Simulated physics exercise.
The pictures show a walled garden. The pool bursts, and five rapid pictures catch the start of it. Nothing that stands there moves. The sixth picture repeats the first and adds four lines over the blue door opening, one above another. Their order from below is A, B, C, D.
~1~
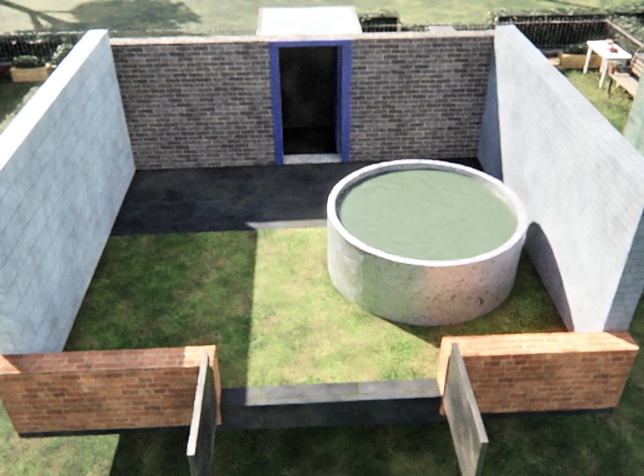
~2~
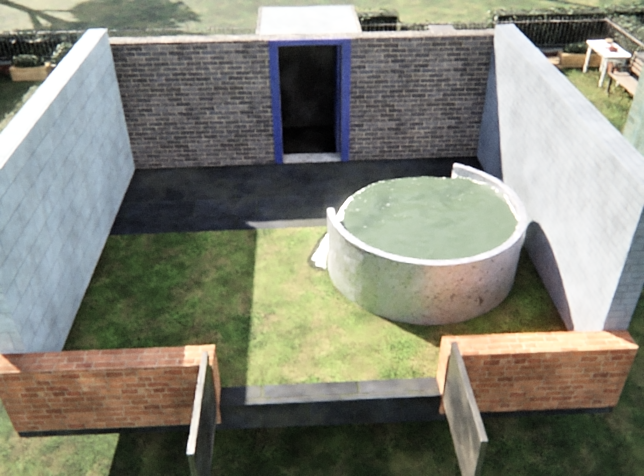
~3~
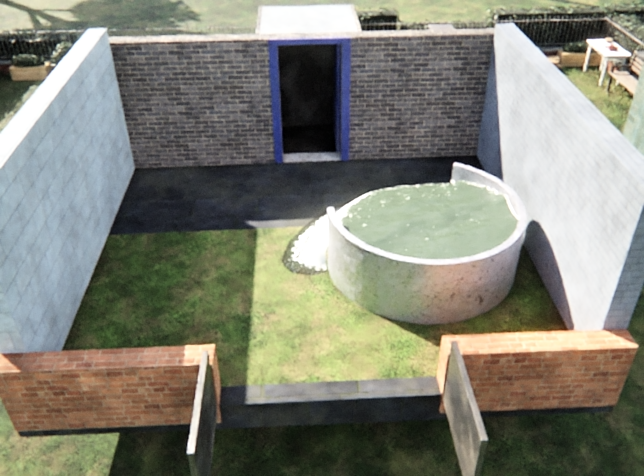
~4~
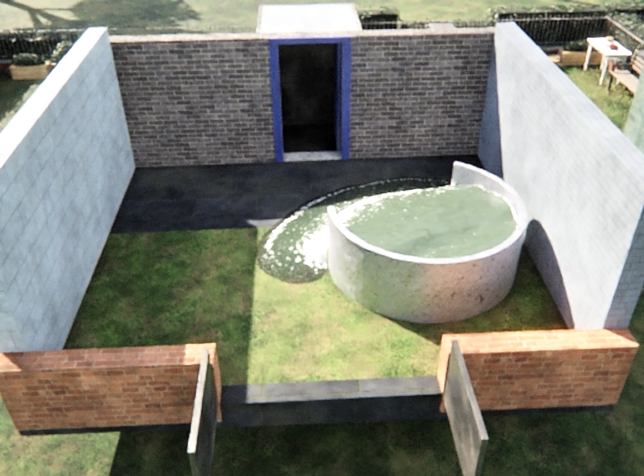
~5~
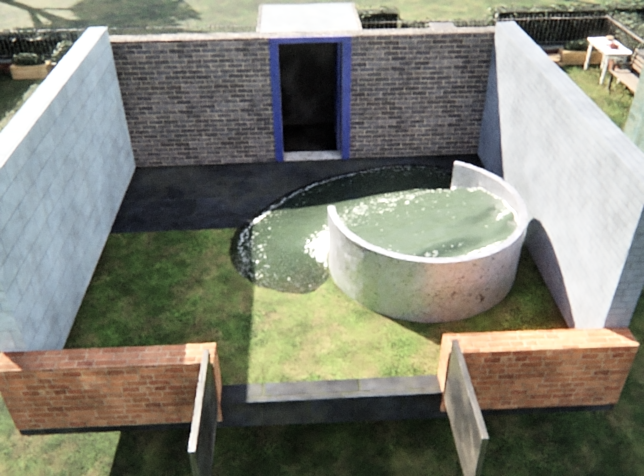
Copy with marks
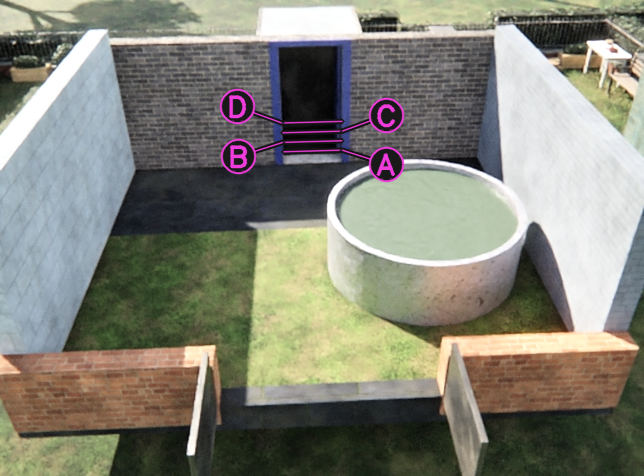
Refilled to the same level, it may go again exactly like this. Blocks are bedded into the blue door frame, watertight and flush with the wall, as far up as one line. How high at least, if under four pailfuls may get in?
The limit is B.
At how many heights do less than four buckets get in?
Three of them.
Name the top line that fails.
It is A.
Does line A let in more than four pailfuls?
Yes, it does.
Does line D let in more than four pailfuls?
No, not at all.
In magenta, A at (312, 150); B at (312, 141); C at (312, 131); D at (312, 122); from the bottom up A, B, C, D.
If A is chosen, about 9 bucketfuls get in.
If B is chosen, a splash gets over, under a bucket.
If C is chosen, nothing gets over.
If D is chosen, nothing gets over.
